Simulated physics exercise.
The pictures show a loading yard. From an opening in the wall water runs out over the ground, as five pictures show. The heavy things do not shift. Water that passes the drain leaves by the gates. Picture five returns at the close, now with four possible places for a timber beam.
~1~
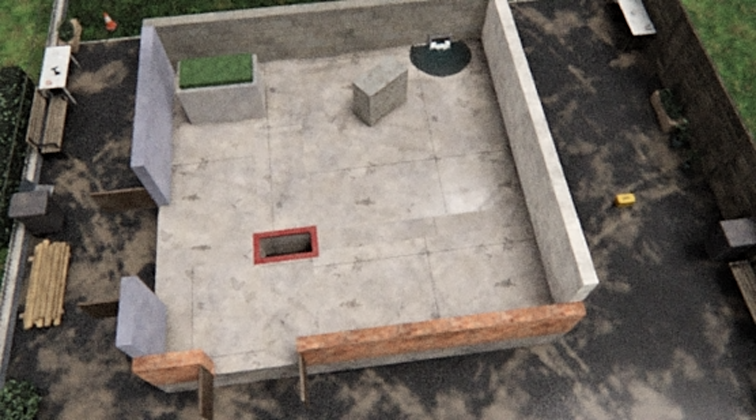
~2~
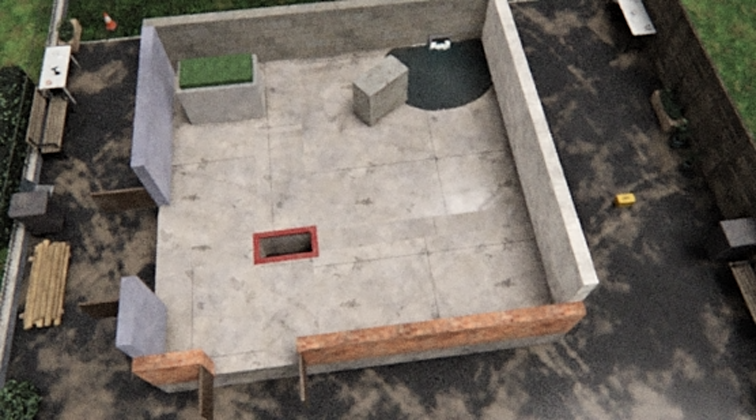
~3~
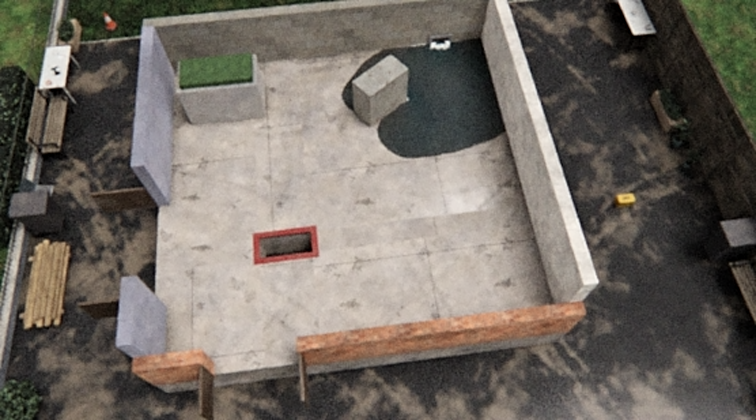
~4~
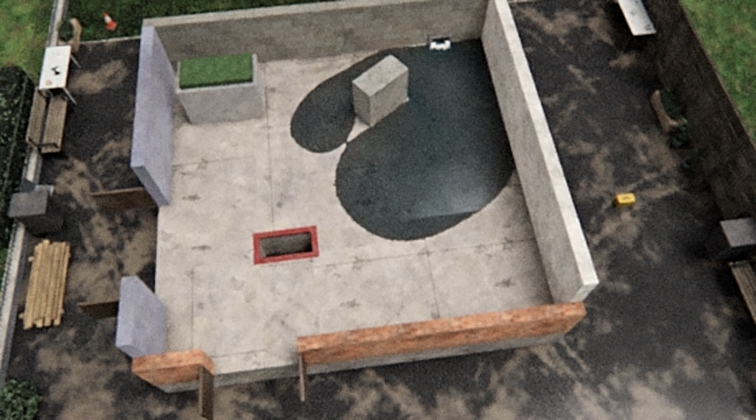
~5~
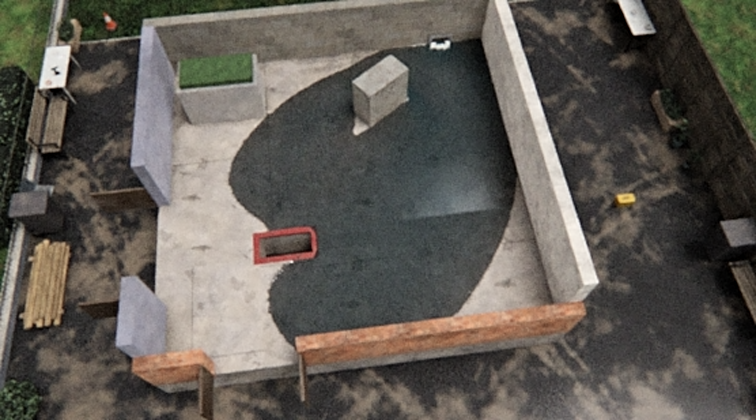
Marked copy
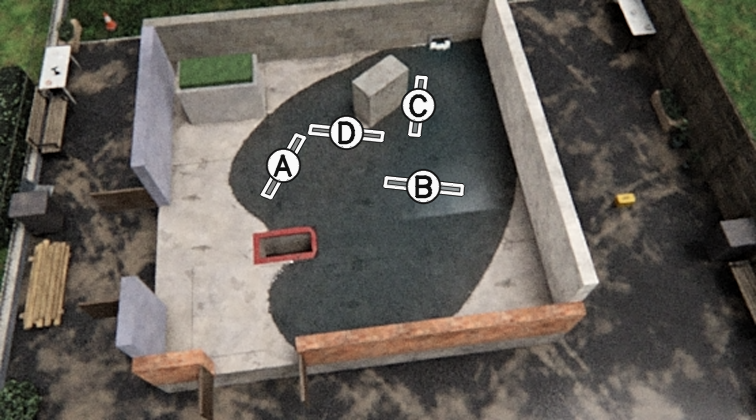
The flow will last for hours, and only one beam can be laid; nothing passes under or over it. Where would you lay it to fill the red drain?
Best: B.
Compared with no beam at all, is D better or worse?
Place D is worse.
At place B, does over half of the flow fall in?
No, it does not.
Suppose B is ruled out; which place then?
Place A.
In white, A from (266, 196) to (300, 136); B from (385, 181) to (462, 190); C from (414, 135) to (421, 77); D from (310, 129) to (382, 136).
For place A, about 21 % of the stream goes into the red drain, about 79 % out by the gates.
For place B, about 30 % of the stream goes into the red drain, about 70 % out by the gates.
For place C, about 13 % of the stream goes into the red drain, about 87 % out by the gates.
For place D, about 12 % of the stream goes into the red drain, about 88 % out by the gates.
